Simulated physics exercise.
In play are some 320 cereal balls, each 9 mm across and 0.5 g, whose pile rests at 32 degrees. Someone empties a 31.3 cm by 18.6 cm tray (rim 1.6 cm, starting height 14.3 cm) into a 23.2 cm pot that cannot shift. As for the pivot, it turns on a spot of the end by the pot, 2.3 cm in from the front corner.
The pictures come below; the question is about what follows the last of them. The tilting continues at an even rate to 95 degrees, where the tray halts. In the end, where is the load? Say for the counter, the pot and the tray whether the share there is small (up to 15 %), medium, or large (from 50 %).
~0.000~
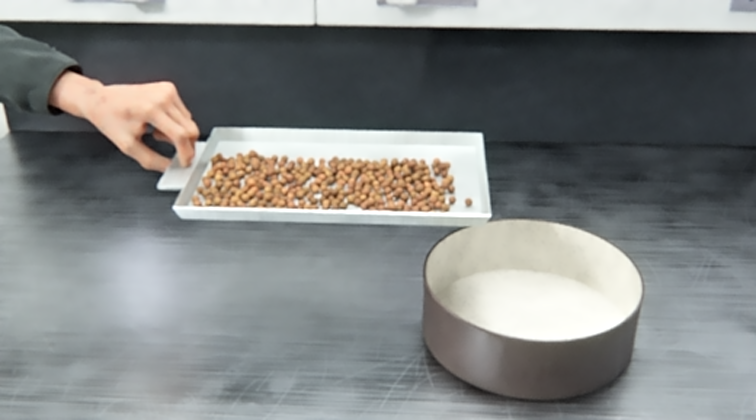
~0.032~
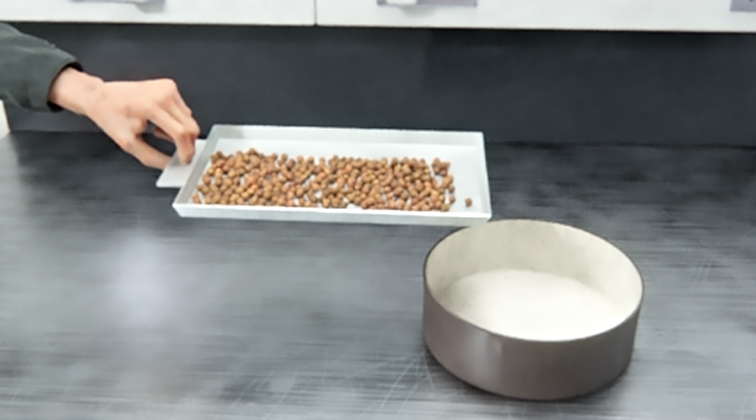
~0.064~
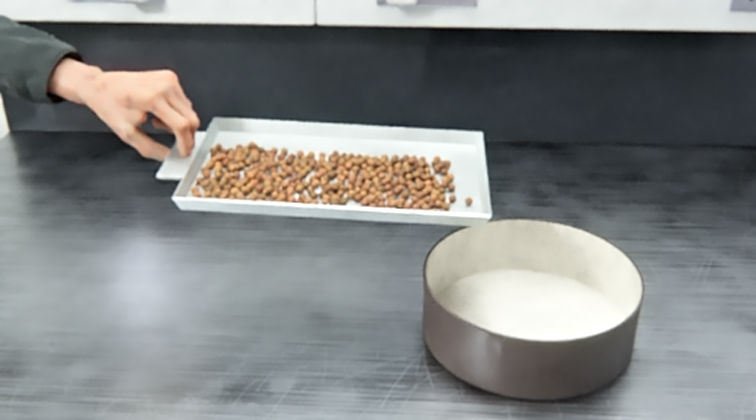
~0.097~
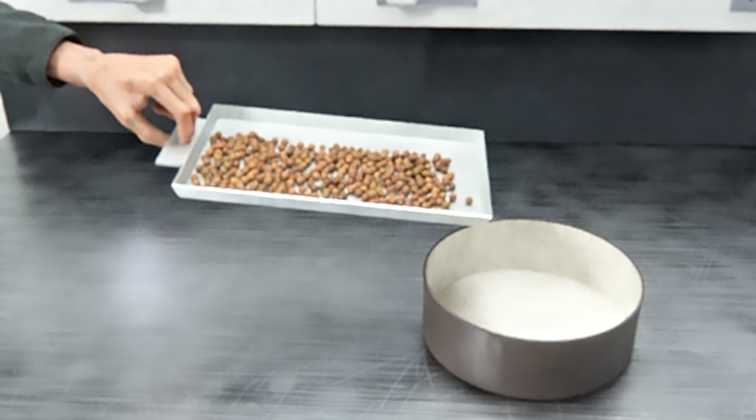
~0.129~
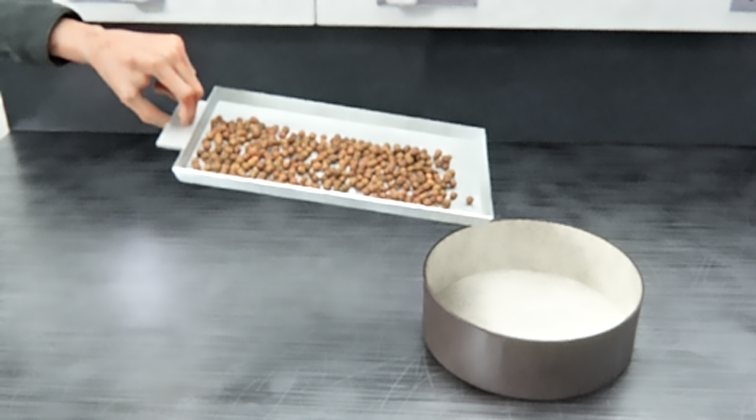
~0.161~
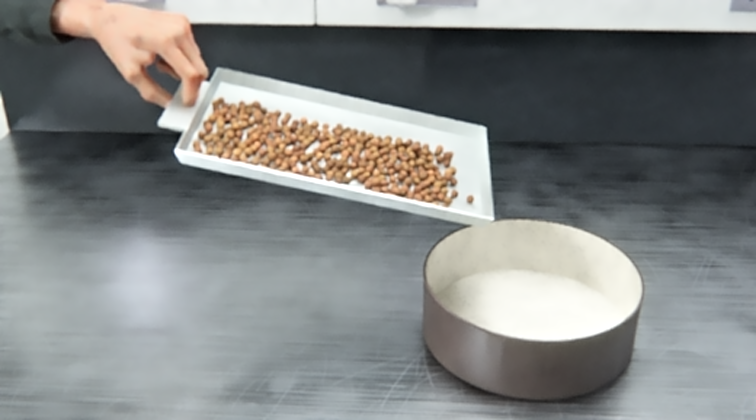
Counter: Small. Pot: Large. Left on the tray: Small.
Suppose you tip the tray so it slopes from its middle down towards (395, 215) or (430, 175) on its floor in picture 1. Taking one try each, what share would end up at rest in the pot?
Approximately 75 percent, then 55 percent.
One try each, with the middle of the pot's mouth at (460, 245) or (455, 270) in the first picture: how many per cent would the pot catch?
About 55 and 65 per cent.
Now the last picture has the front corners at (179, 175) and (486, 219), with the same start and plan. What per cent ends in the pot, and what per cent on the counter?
Pot 55, counter 45.
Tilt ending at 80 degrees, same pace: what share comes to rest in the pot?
That would give about 100 per cent.
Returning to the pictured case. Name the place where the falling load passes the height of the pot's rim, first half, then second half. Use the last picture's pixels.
Earlier half at about (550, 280), later half at about (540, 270) in pixels.
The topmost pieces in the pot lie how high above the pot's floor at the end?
My guess is around 2.5 centimetres.
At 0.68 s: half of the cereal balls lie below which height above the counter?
About 16 centimetres.
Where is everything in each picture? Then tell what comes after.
The first picture shows tray tilt 0 degrees, front corners at (180, 205) and (484, 213); middle of the pieces at (325, 185); pot at (532, 273).
The second picture shows tray tilt 1 degrees, front corners at (180, 202) and (484, 213); middle of the pieces at (325, 184).
The third picture shows tray tilt 2 degrees, front corners at (180, 195) and (485, 213); middle of the pieces at (325, 180).
The fourth picture shows tray tilt 5 degrees, front corners at (180, 183) and (485, 213), lowest corner right front; middle of the pieces at (325, 173).
The fifth picture shows tray tilt 9 degrees, front corners at (181, 166) and (486, 214), lowest corner right front; middle of the pieces at (326, 163).
The sixth picture shows tray tilt 13 degrees, front corners at (183, 149) and (487, 215), lowest corner right front; middle of the pieces at (328, 153); pot at (532, 273). The tray's pace is about 130 degrees a second.
After 0.47 s, tilt 53 degrees; the tray holds 100 %, the pot 0 %.
Then, at 0.68 s, tilt 80 degrees; the tray holds 60 %, the pot 10 %.
Then, at 1.01 s, tilt 95 degrees; the tray holds 0 %, the pot 100 %.
By 1.6 s all is still; counter 0 %, pot 100 %, tray 0 %.
